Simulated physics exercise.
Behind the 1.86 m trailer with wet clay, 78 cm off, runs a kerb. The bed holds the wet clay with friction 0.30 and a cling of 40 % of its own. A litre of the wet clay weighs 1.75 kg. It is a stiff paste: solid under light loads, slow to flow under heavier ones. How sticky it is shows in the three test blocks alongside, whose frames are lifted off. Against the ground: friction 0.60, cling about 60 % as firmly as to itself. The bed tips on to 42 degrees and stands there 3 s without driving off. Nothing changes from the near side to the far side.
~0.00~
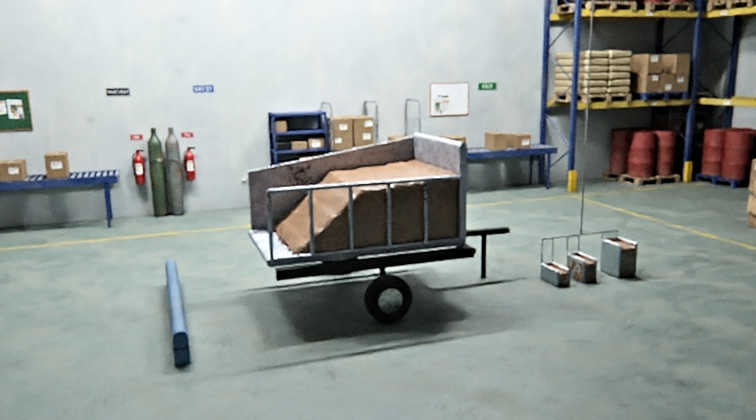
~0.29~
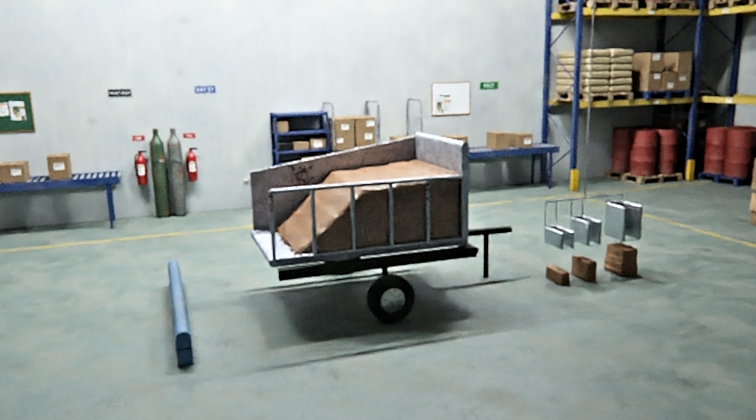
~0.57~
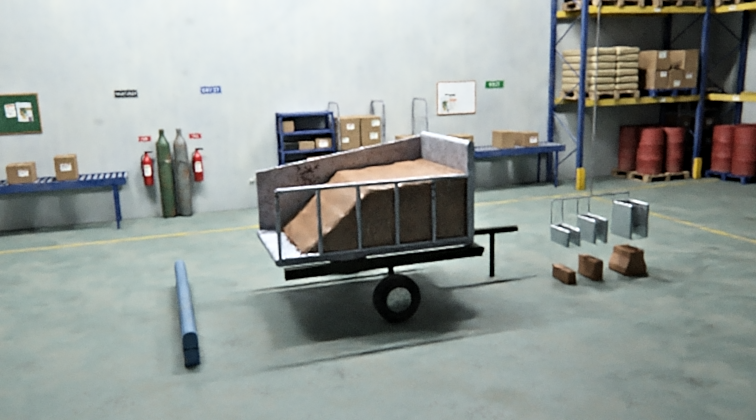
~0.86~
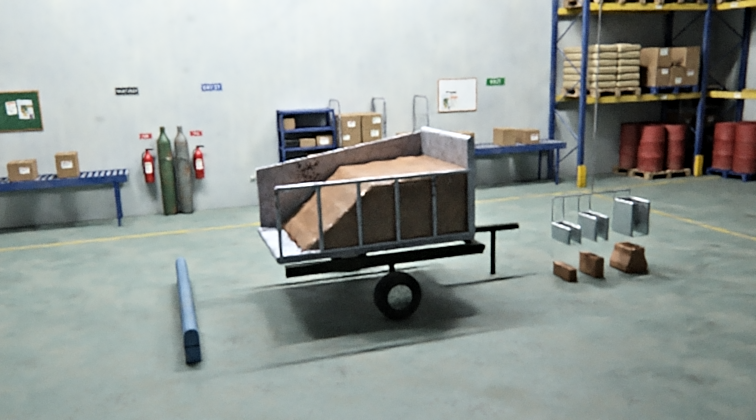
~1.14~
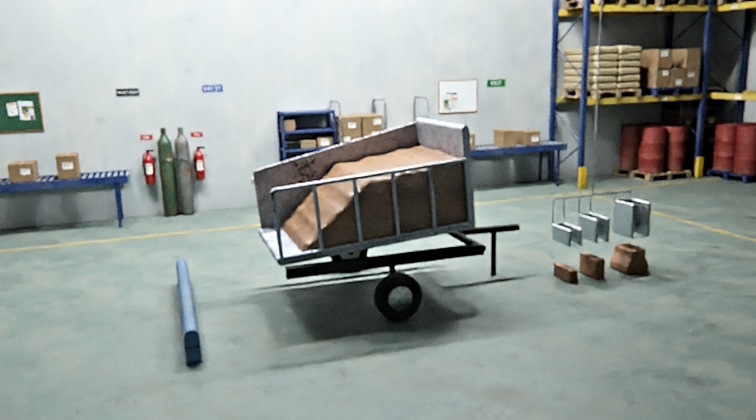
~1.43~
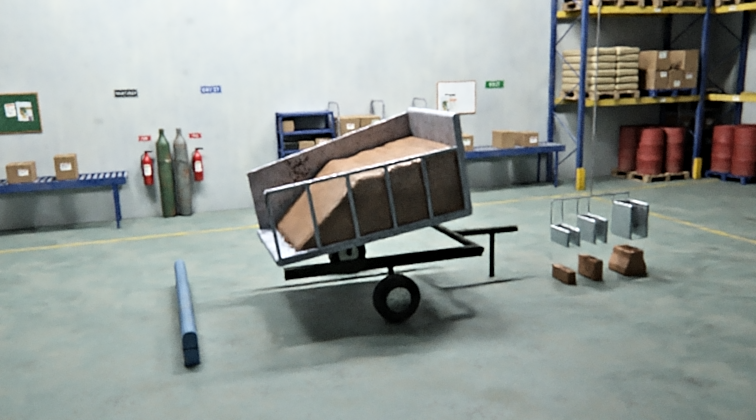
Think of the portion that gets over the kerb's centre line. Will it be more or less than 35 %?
Expect less than 35 %.
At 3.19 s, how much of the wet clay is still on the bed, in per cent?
About 30 %.
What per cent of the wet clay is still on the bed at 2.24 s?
Some 95 per cent.
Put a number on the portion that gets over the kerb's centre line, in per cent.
About 30 %.
After 2.24 s, the tilt is 21 degrees, 94 % is on the bed and 0 % past the kerb's middle.
After 3.19 s, the tilt is 35 degrees, 30 % is on the bed and 8 % past the kerb's middle.
After 4.15 s, the tilt is 42 degrees, none is on the bed and 29 % past the kerb's middle.
After 5.10 s, the tilt is 42 degrees, none is on the bed and 29 % past the kerb's middle.
After 6.80 s, the tilt is 42 degrees, none is on the bed and 29 % past the kerb's middle.
